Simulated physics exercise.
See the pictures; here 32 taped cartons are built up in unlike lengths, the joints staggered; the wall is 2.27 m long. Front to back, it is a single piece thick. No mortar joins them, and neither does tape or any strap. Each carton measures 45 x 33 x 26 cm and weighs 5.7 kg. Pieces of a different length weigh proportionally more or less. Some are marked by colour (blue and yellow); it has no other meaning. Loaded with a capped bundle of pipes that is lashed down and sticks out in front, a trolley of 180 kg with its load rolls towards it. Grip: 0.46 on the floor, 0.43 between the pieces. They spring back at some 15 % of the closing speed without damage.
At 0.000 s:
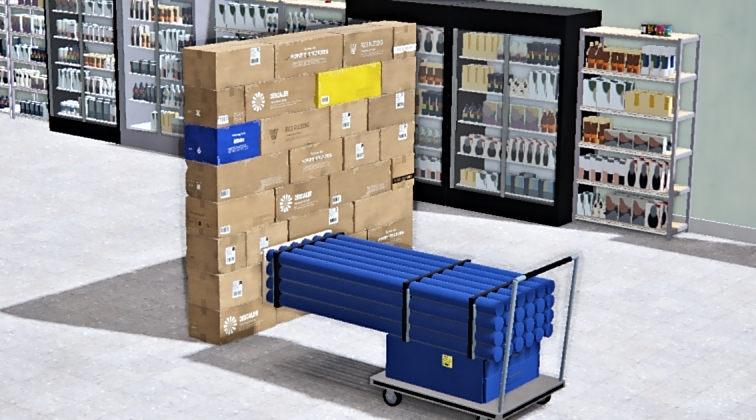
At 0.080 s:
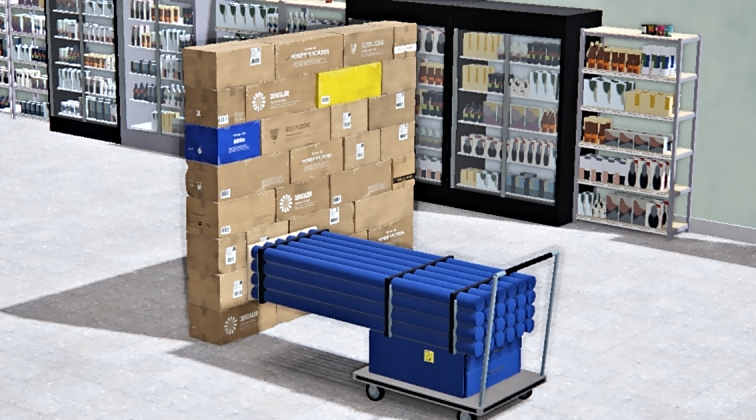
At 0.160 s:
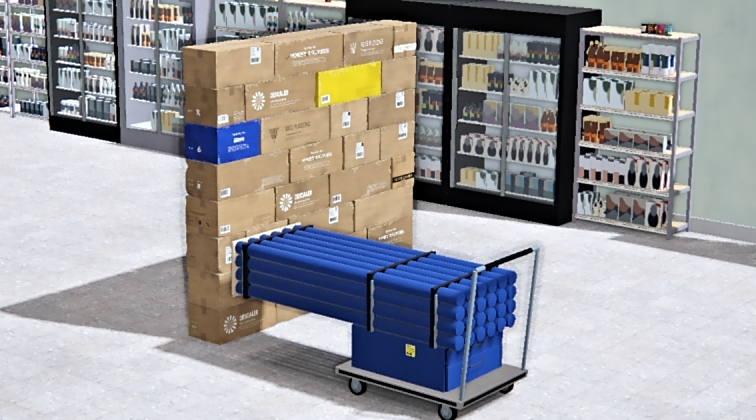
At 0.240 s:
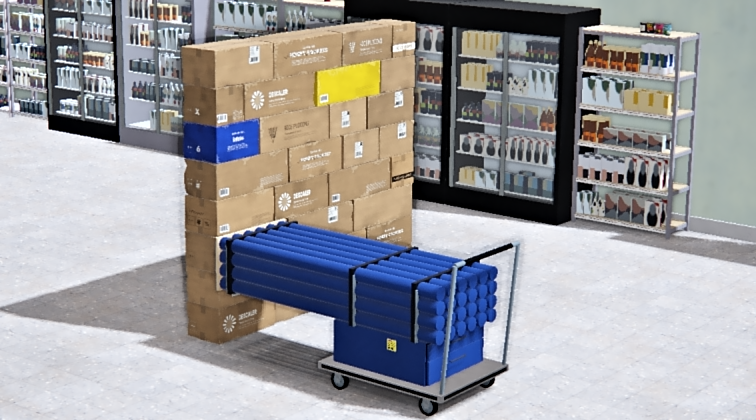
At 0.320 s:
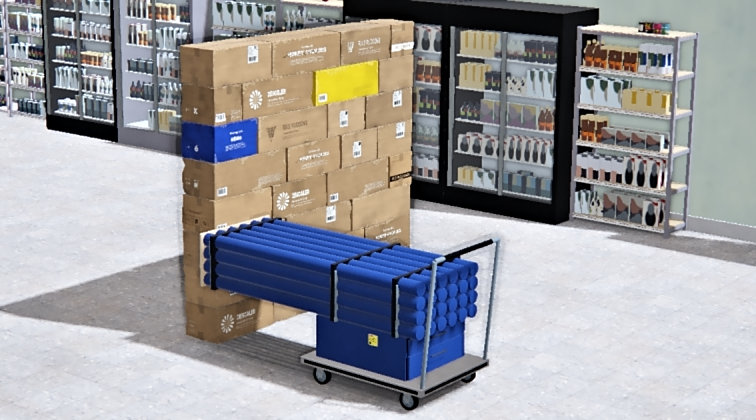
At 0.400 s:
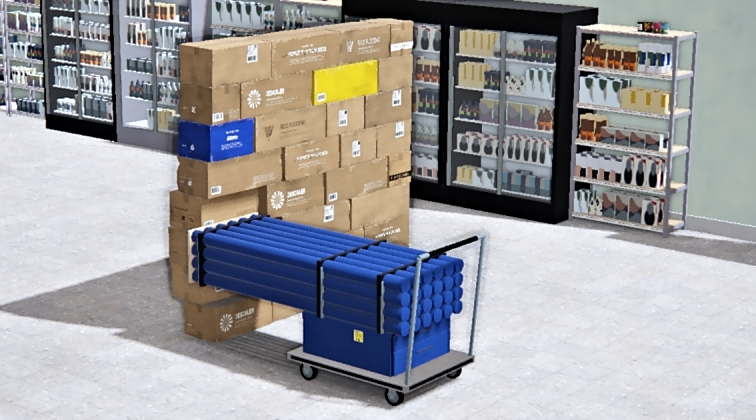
To begin with, a trolley carrying a strapped bundle of blue pipes on a blue box stands close to a wall of stacked brown cartons, one blue and one yellow among them. It rolls steadily left until the pipes meet the wall, then they push in and several lower cartons shift slightly.
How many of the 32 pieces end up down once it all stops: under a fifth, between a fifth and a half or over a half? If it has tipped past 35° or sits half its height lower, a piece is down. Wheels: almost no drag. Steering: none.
Over a half.
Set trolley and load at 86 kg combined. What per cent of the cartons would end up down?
Estimate: Some 0 per cent down.
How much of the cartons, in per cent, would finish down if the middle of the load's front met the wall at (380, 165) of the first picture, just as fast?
Then it would be 30 %.
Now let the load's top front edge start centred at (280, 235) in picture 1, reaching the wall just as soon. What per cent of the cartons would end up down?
Estimate: Close to 0 per cent down at the end.
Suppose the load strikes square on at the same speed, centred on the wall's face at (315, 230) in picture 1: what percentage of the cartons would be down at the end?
Result: Near 90 per cent down.
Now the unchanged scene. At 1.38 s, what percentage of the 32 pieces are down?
5 percent by then.
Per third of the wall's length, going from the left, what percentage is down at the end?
Left third 90 per cent, middle 80 per cent, right 80 per cent.
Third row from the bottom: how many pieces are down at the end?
4.
Around 1.38 s, load 62 cm past the wall's line, still rolling; 2 of the 32 cartons down; blue carton tipped 13°, 9 cm lower; yellow carton tipped 12°.
Around 2.10 s, load 73 cm past the wall's line, still rolling; 27 of the 32 cartons down; blue carton tipped 64°, 97 cm lower; yellow carton tipped 61°, 92 cm lower.
Finally (3.6 s), load 76 cm past the wall's line, stopped; 27 of the 32 cartons down; blue carton on its side; yellow carton on its side. That is 84 per cent. Seen by the last camera, middles, blue carton near (54, 253), yellow carton near (164, 222).
